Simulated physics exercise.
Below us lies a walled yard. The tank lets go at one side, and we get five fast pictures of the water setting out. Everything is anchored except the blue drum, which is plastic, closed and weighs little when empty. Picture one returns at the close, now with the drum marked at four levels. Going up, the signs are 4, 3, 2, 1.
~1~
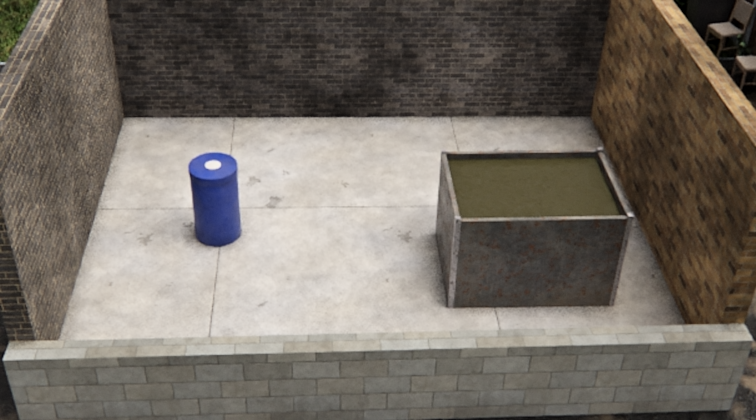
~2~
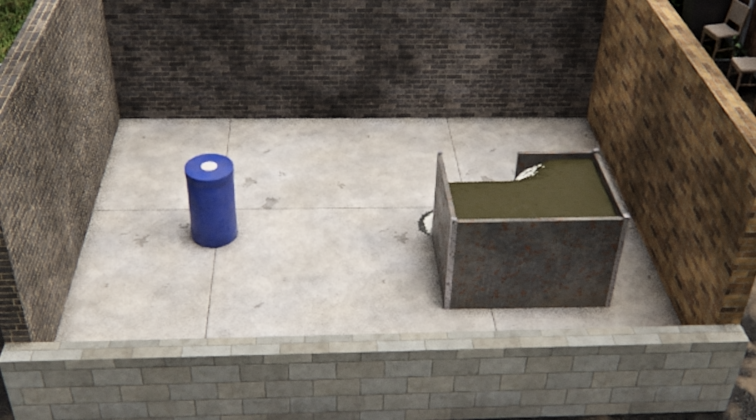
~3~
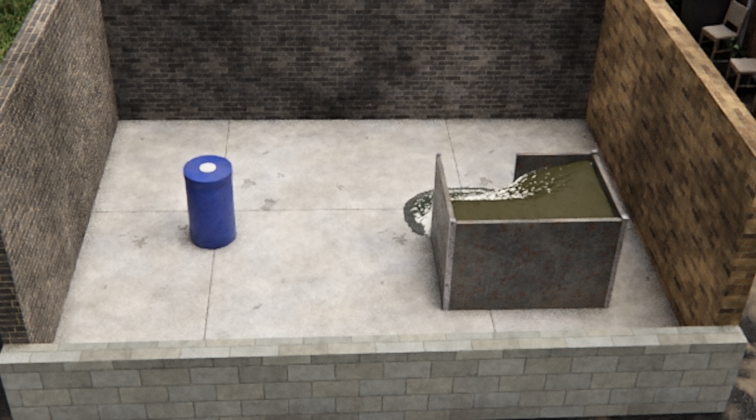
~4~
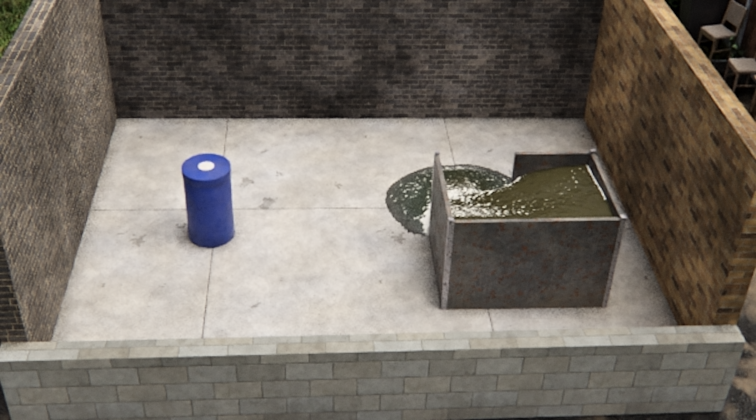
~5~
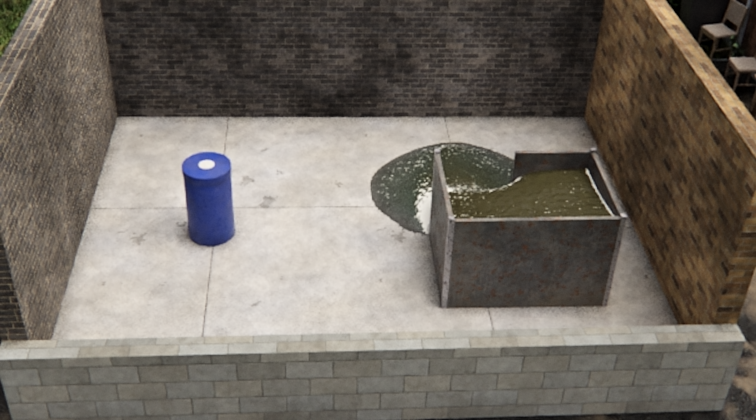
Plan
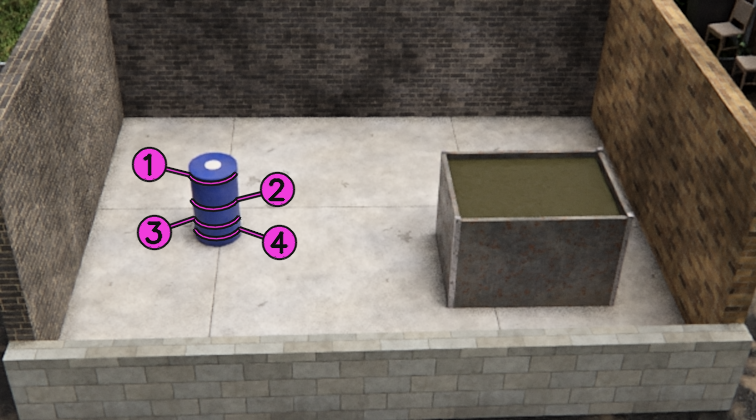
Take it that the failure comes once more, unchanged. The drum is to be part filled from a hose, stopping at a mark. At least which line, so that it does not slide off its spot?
It is 4.
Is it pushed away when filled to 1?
No.
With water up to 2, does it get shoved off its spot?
No, not at all.
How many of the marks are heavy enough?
All four.
On the marked copy, 1 at (211, 183); 2 at (213, 209); 3 at (215, 227); 4 at (216, 238); from the bottom up 4, 3, 2, 1.
If 1 is chosen, it does not move.
If 2 is chosen, it does not move.
If 3 is chosen, it does not move.
If 4 is chosen, it does not move.
